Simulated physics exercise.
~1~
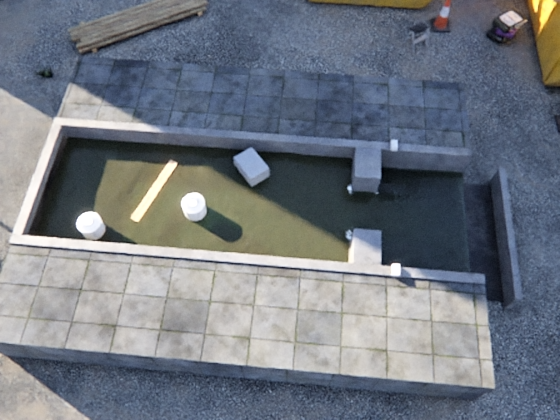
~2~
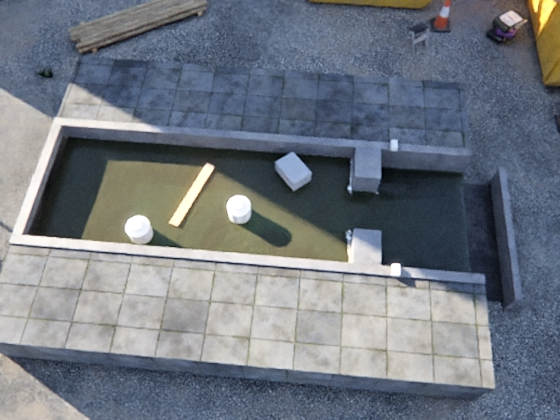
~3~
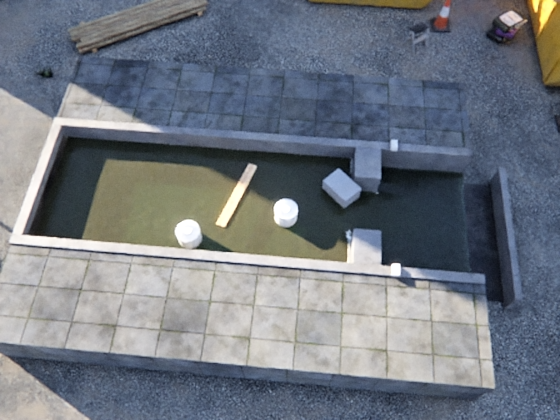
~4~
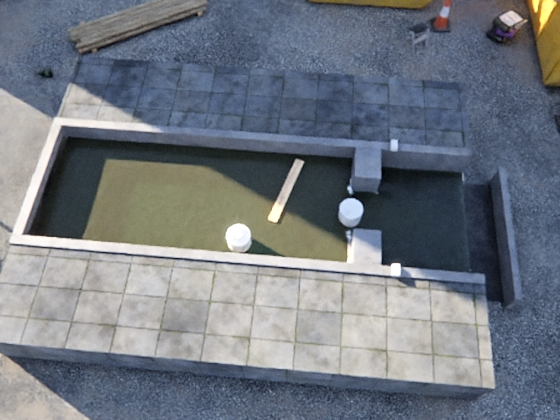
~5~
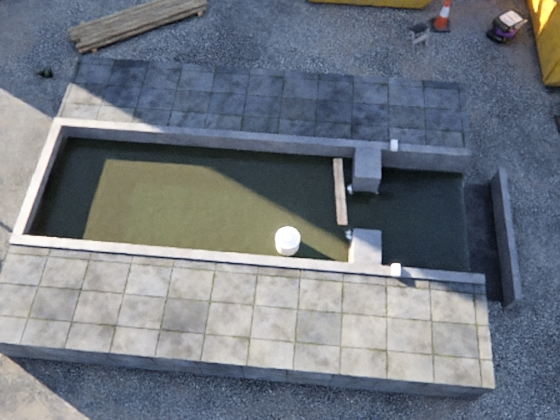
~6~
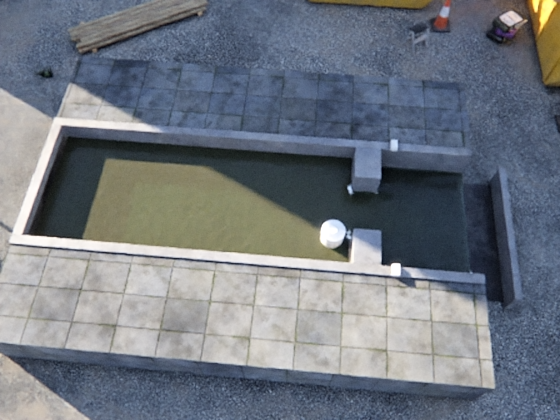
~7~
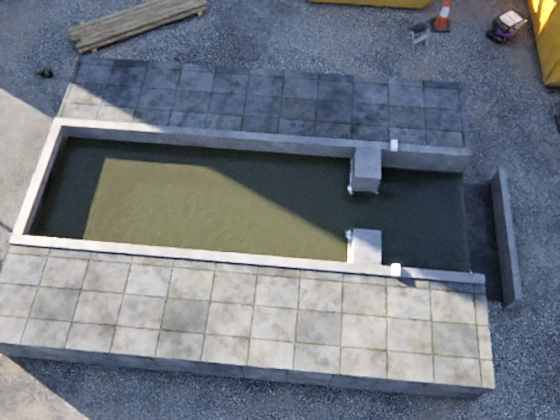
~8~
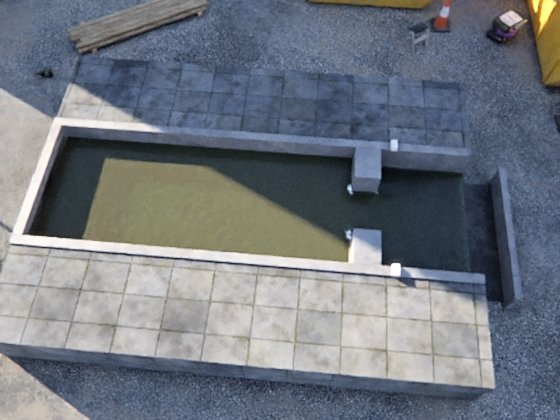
In a walled channel of murky water between paved banks, two white tubs, a pale block and a wooden plank drifted steadily to the right, disappearing one after another around the narrow gap until the last tub was gone and the water lay empty.
